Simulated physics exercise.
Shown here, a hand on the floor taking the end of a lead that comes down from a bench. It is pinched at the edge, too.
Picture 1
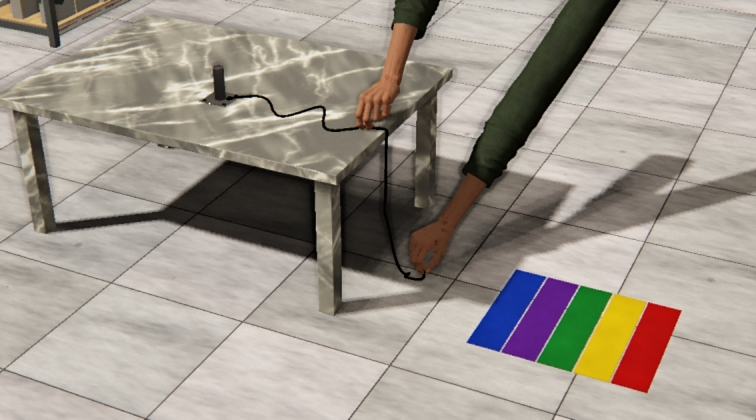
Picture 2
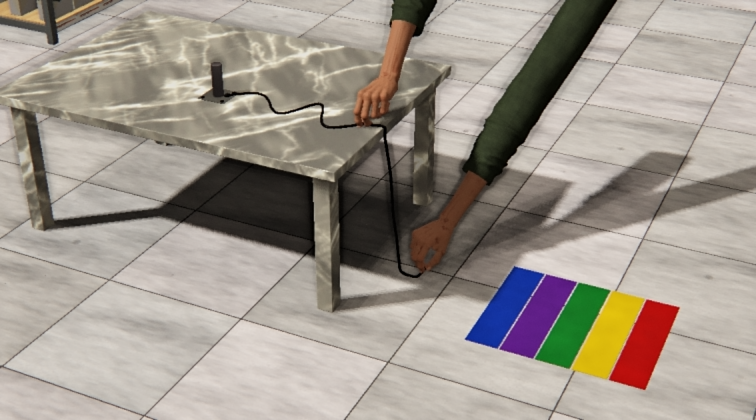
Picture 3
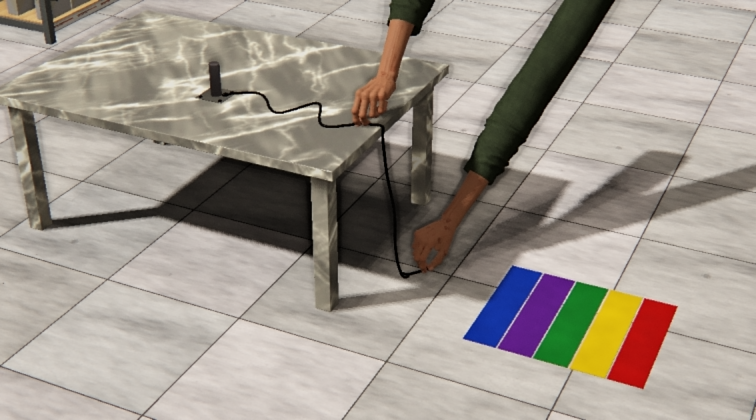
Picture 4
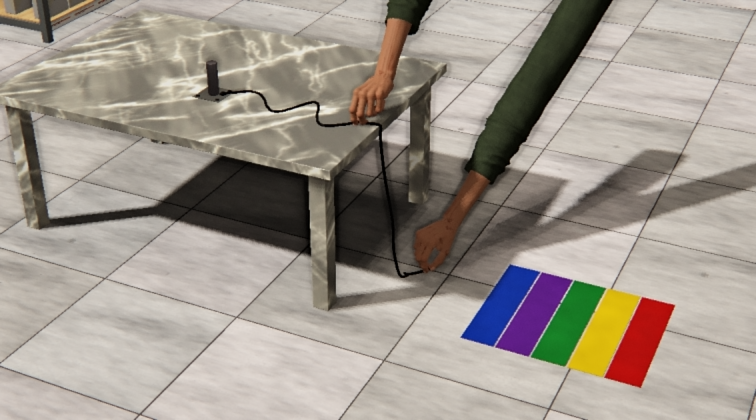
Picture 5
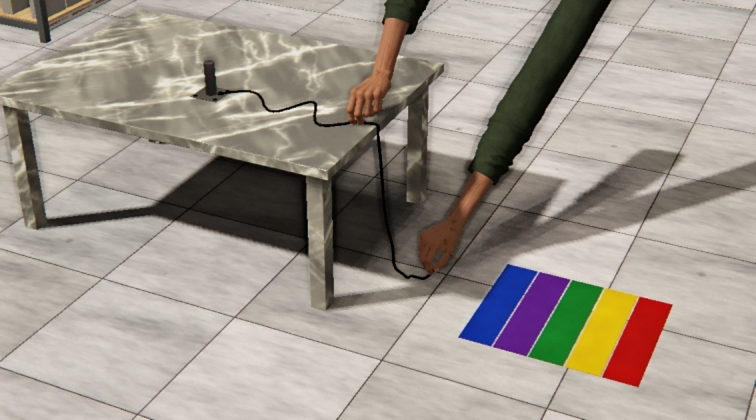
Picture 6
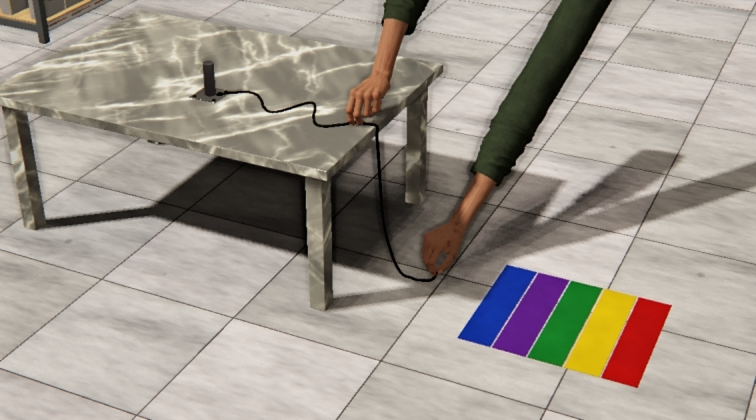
A hand near the floor draws the end of a black cord slightly right.
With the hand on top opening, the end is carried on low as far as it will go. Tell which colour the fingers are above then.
They are above yellow.
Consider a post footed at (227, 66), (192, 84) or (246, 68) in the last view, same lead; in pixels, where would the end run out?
Per try, approx.: (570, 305); (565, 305); (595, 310).
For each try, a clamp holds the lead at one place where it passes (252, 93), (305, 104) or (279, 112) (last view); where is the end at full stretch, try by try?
Estimated spots in sequence: (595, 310), (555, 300), (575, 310).
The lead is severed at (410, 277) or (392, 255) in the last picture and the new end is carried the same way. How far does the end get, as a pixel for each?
Near (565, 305) and (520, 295).
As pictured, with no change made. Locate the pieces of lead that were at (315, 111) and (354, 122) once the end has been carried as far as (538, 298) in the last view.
They end up somewhere around (357, 123) and (387, 177).
A little later, end near (538, 298); over purple.
Next, end near (580, 309); over green.
When it is tight, end near (606, 315); over yellow. Over yellow.
